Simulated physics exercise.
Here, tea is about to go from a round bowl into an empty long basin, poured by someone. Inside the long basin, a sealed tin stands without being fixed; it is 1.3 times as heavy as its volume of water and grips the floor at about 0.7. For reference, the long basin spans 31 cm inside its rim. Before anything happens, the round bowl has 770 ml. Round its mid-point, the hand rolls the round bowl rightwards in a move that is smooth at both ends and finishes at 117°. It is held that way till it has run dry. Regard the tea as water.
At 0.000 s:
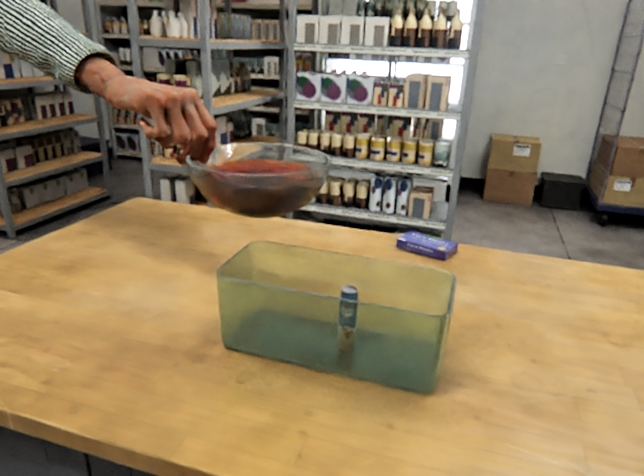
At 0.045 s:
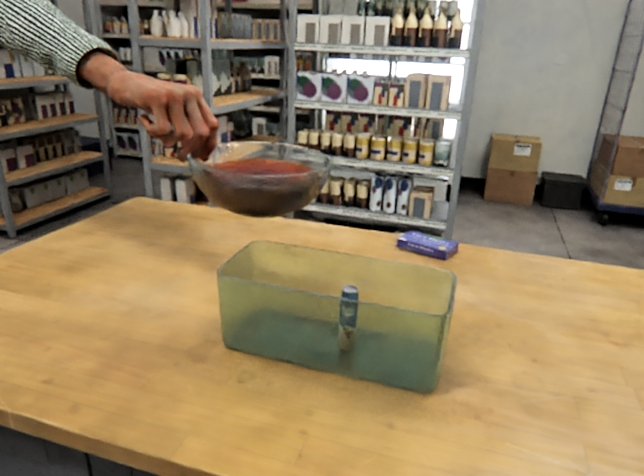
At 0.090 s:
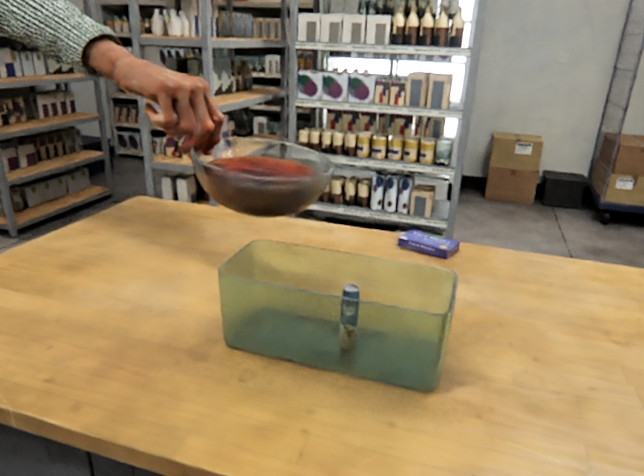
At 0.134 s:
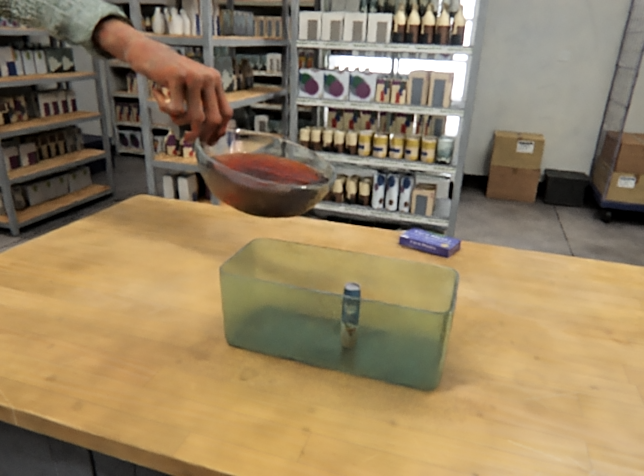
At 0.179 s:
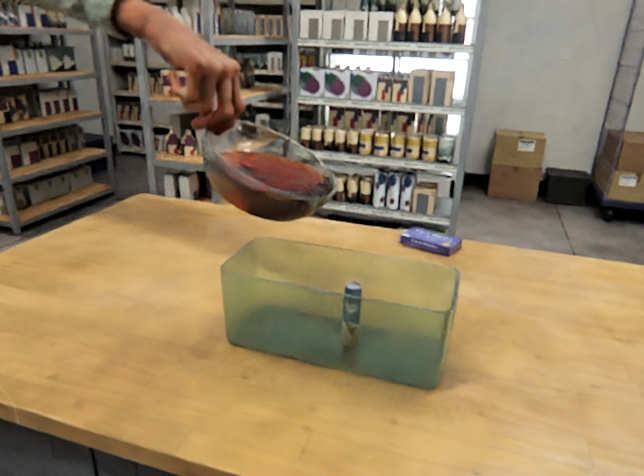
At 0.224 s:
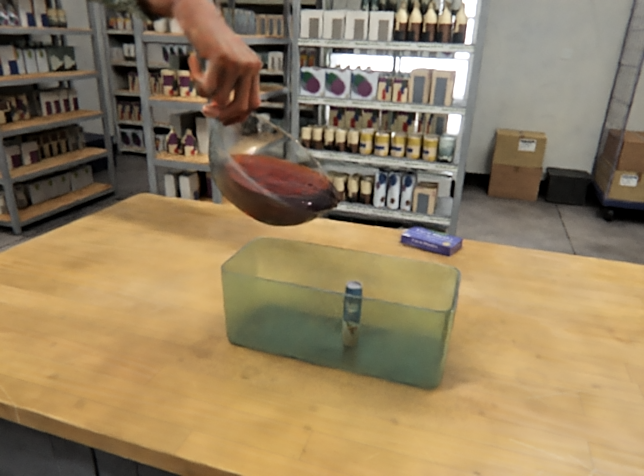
In a storeroom lined with stocked shelves, a hand holds a clear round bowl of reddish-brown tea above a long greenish basin on a wooden table, a small tin standing inside the basin. The hand rises and turns, tilting the bowl steadily more to the right until the tea reaches its lower rim.
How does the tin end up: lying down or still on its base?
It goes down.
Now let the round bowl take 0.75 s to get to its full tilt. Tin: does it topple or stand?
Outcome - the tin comes down.
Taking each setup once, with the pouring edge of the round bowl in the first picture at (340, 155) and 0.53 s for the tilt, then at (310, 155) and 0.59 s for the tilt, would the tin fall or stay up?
Run one: It tumbles. Run two: It tumbles.
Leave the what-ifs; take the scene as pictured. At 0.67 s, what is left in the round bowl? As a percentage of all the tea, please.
About 0 per cent.
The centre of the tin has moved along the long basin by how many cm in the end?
All told, the tin's centre has moved close to 7.0 cm.
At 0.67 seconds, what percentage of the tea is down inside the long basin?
90 per cent, give or take a little.
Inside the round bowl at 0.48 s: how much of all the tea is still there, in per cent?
Around 0 in a hundred.
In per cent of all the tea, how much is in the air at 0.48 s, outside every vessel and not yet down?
About 8 per cent.
After 0.48 s the tilt is 109° and 0 per cent is still to pour; the tin stands where it began.
After 0.67 s the tilt is 117° and 0 per cent is still to pour; the tin leans 18°.
After 0.87 s the tilt is 117° and 0 per cent is still to pour; the tin lies on its side.
After 1.08 s the tilt is 117° and 0 per cent is still to pour; the tin lies on its side.
In the end the tin lies on its side.
